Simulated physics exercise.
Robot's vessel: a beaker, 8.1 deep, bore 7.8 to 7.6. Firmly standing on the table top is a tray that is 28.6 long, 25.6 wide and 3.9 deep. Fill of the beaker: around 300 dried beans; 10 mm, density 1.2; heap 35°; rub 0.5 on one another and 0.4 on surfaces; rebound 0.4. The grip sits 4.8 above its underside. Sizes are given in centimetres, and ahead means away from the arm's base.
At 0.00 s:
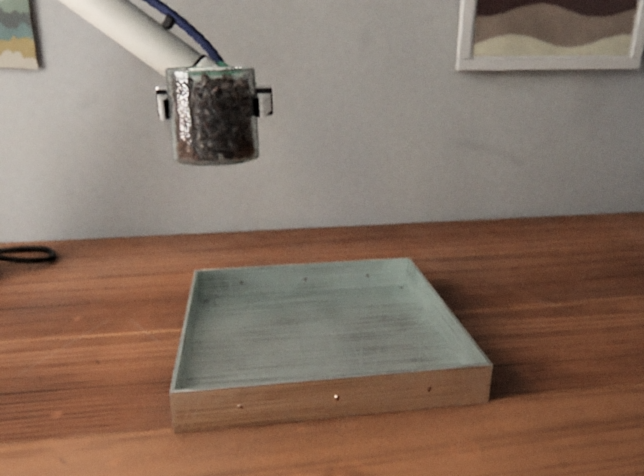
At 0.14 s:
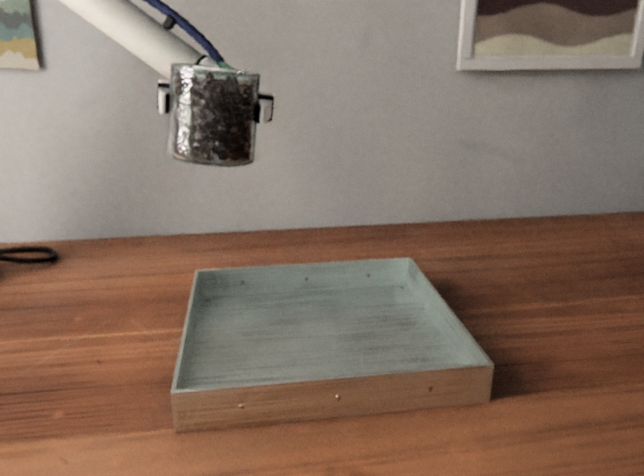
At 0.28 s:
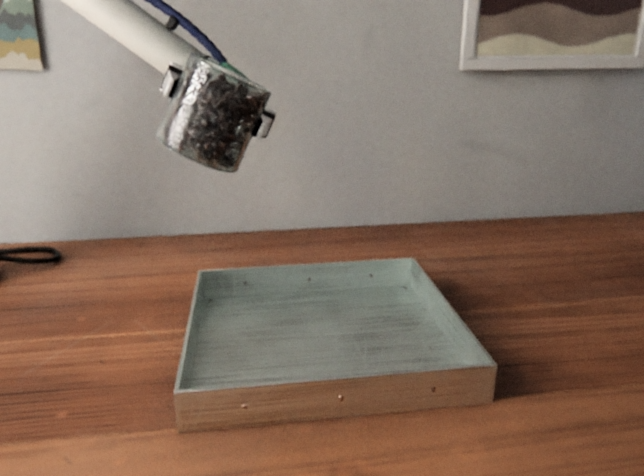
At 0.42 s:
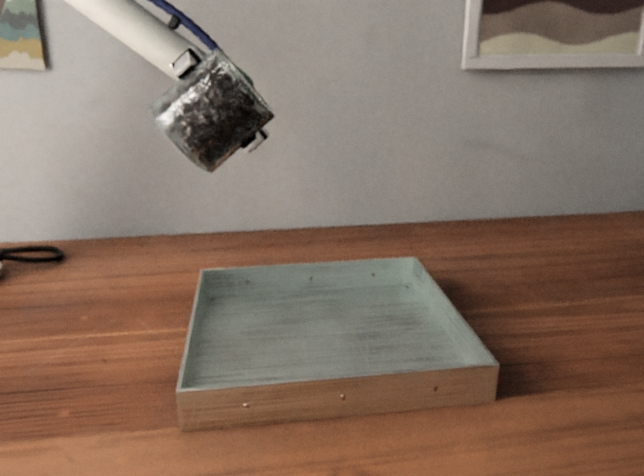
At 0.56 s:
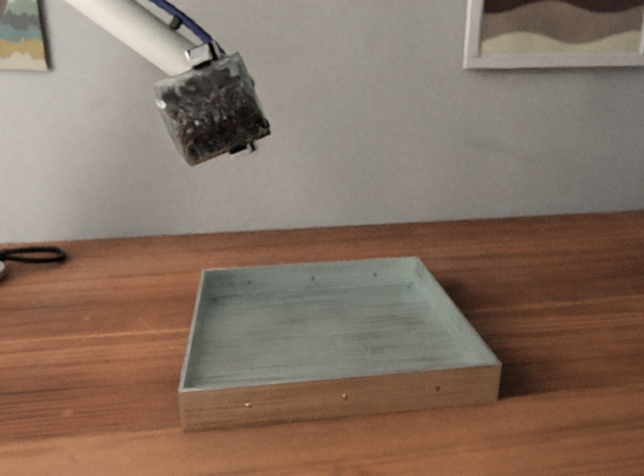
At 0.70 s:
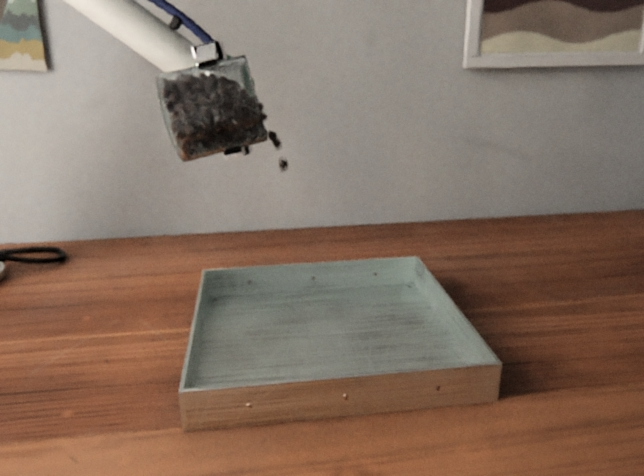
At the start, a robot arm holds a clear beaker of dark dried beans upright above an empty, pale blue-green tray on a wooden table. The arm gradually tilts the beaker forward until it lies nearly on its side, and then a few beans drop from its right side.
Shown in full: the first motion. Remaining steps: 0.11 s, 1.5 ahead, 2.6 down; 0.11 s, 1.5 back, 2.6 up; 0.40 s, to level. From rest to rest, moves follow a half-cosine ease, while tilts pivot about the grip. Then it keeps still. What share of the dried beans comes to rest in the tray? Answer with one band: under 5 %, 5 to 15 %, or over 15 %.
5 to 15 %.
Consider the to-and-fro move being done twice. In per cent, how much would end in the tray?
In that case some 15 per cent.
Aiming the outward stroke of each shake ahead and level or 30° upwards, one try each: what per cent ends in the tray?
Roughly 30 per cent, then 40 per cent.
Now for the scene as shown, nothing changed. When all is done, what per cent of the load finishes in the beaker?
90 percent.
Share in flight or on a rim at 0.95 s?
Reading at that time: Some 4 per cent.
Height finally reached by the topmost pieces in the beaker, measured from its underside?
Top of the fill: Near 8.0 cm.
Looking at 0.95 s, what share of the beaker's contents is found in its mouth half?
Roughly 45 per cent.
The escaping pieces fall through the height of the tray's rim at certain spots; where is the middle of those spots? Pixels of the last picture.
Around (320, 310).
After 0.95 s, tilted 77° forward, highest piece 29 above the table; 288 in the beaker, 6 in the tray, 11 in flight or on a rim.
After 1.20 s, tilted 17° forward, highest piece 30 above the table; 282 in the beaker, 22 in the tray, 1 in flight or on a rim.
After 1.52 s, level, highest piece 30 above the table; 281 in the beaker, 24 in the tray.
After 2.57 s, level, highest piece 30 above the table; 281 in the beaker, 24 in the tray.
At rest, 281 in the beaker, 24 in the tray. That is 8 % in the tray.
